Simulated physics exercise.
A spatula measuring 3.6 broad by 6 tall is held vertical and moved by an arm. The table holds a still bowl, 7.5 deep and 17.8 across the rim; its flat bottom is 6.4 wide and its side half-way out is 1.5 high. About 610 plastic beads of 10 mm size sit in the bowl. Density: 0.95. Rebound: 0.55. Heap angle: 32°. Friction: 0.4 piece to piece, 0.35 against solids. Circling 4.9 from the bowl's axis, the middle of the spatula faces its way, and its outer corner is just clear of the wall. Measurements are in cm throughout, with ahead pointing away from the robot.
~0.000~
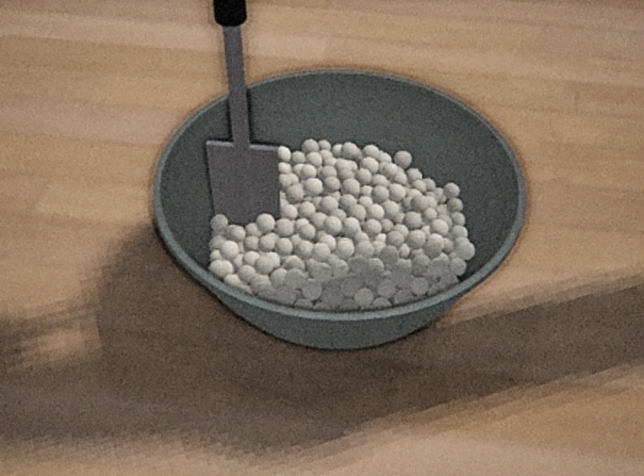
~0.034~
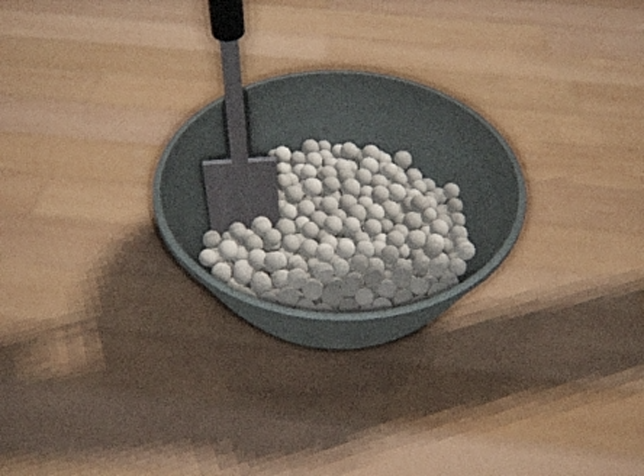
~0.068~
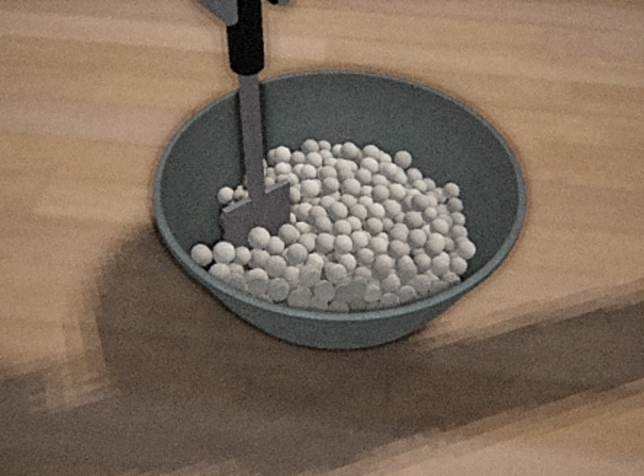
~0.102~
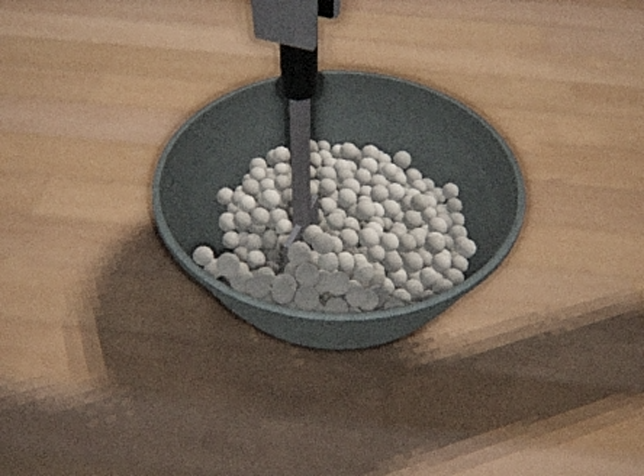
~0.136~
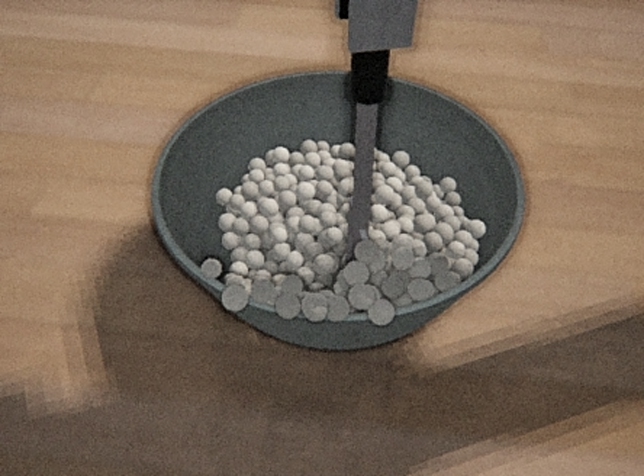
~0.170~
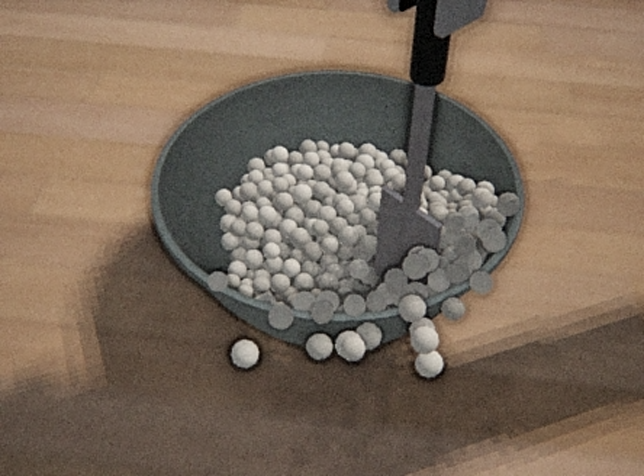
A robotic arm sweeps an upright spatula rightward through white beads, pushing several over the bowl's rim.
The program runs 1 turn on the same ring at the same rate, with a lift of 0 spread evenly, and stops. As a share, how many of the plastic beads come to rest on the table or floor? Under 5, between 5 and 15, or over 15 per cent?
Over 15 per cent.
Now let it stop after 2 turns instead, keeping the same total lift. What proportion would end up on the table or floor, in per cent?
I'd expect around 40 per cent.
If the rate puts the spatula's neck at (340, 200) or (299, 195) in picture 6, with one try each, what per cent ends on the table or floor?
About 15 % for one try and about 5 % for the other, in order.
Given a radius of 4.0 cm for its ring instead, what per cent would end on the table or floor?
It would be close to 20 per cent then.
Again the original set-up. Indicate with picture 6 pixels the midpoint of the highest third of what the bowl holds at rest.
It is centred around (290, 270).
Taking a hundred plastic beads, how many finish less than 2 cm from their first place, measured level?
Something close to 25 percent, I'd say.
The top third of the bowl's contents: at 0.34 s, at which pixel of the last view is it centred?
I'd say about (272, 153).
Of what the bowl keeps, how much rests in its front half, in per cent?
Around 65 percent of it.
By 0.26 s, 221° round, highest piece 12 above the table; 564 in the bowl, 4 on the table or floor, 44 in flight or on the tool.
By 0.34 s, 301° round, highest piece 11 above the table; 509 in the bowl, 30 on the table or floor, 73 in flight or on the tool.
By 0.58 s, 0° round, highest piece 7 above the table; 465 in the bowl, 145 on the table or floor, 2 in flight or on the tool.
By 1.28 s, 0° round, highest piece 6 above the table; 465 in the bowl, 147 on the table or floor.
Final count, 465 in the bowl, 147 on the table or floor. That is 24 % on the table or floor.
